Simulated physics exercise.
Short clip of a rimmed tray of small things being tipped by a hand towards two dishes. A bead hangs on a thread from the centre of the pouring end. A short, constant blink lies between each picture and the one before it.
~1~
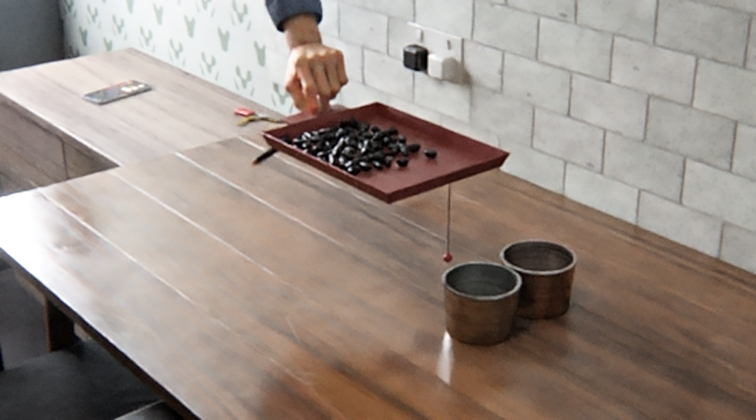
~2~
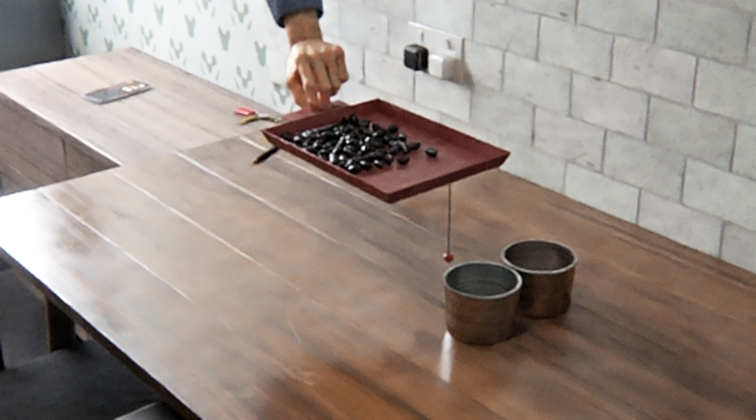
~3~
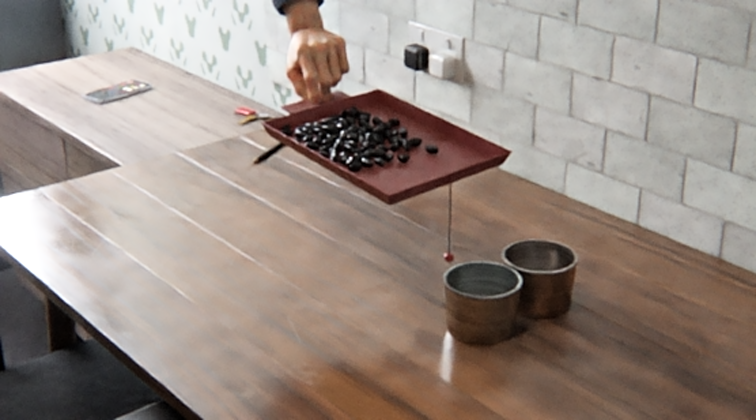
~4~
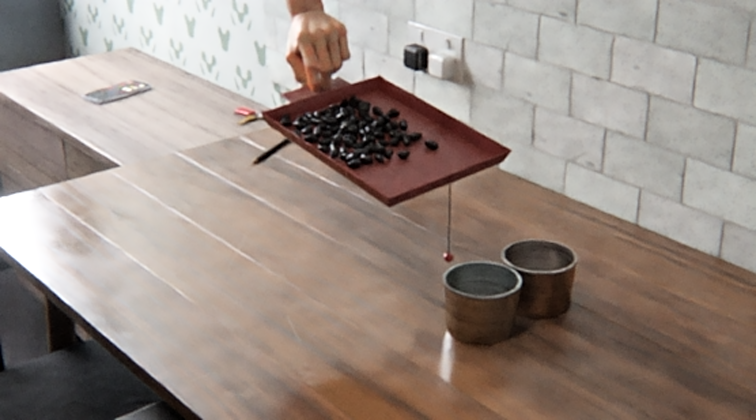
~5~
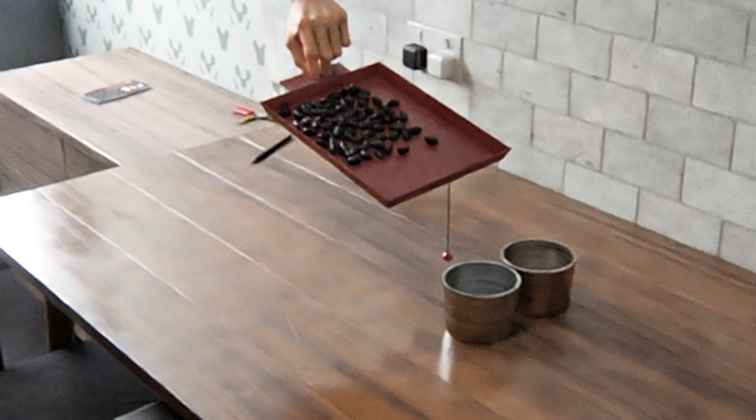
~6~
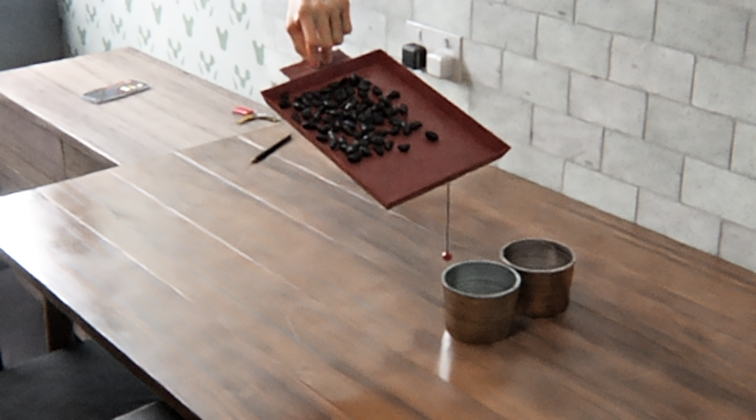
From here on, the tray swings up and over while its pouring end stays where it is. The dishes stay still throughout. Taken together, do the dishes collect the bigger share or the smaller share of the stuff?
The dishes secure under fifty percent.
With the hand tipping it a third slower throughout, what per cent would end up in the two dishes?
Something like 10 percent, give or take.
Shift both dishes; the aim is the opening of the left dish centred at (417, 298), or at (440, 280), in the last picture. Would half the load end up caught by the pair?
So that's a greater portion the first time round, a lesser portion the second.
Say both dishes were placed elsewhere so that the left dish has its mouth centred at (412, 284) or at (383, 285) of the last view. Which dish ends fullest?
The left of the pair the first time, the left of the pair the second.
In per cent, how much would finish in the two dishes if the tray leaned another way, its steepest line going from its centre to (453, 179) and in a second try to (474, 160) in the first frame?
You'd get 70 per cent the first time and 30 per cent the second time.
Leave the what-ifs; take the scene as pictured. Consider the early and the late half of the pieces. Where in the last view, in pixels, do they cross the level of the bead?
Earlier portion about (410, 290); later portion about (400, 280).
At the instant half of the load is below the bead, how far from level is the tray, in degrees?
My estimate is some 80 degrees.
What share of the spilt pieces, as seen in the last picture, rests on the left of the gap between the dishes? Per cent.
100 per cent, about.
Shortly afterwards, tray tipped steeply; near two thirds on the tray; a little outside both; near a quarter in the air.
Next, tray tipped right over; only a few on the tray; only a few in the left dish; the bulk outside both; a little in the air.
Some moments later, tray tipped past a quarter turn; a little in the left dish; all but a few outside both.
In the end, tray tipped past a quarter turn; a little in the left dish; none at all in the right dish; all but a few outside both.
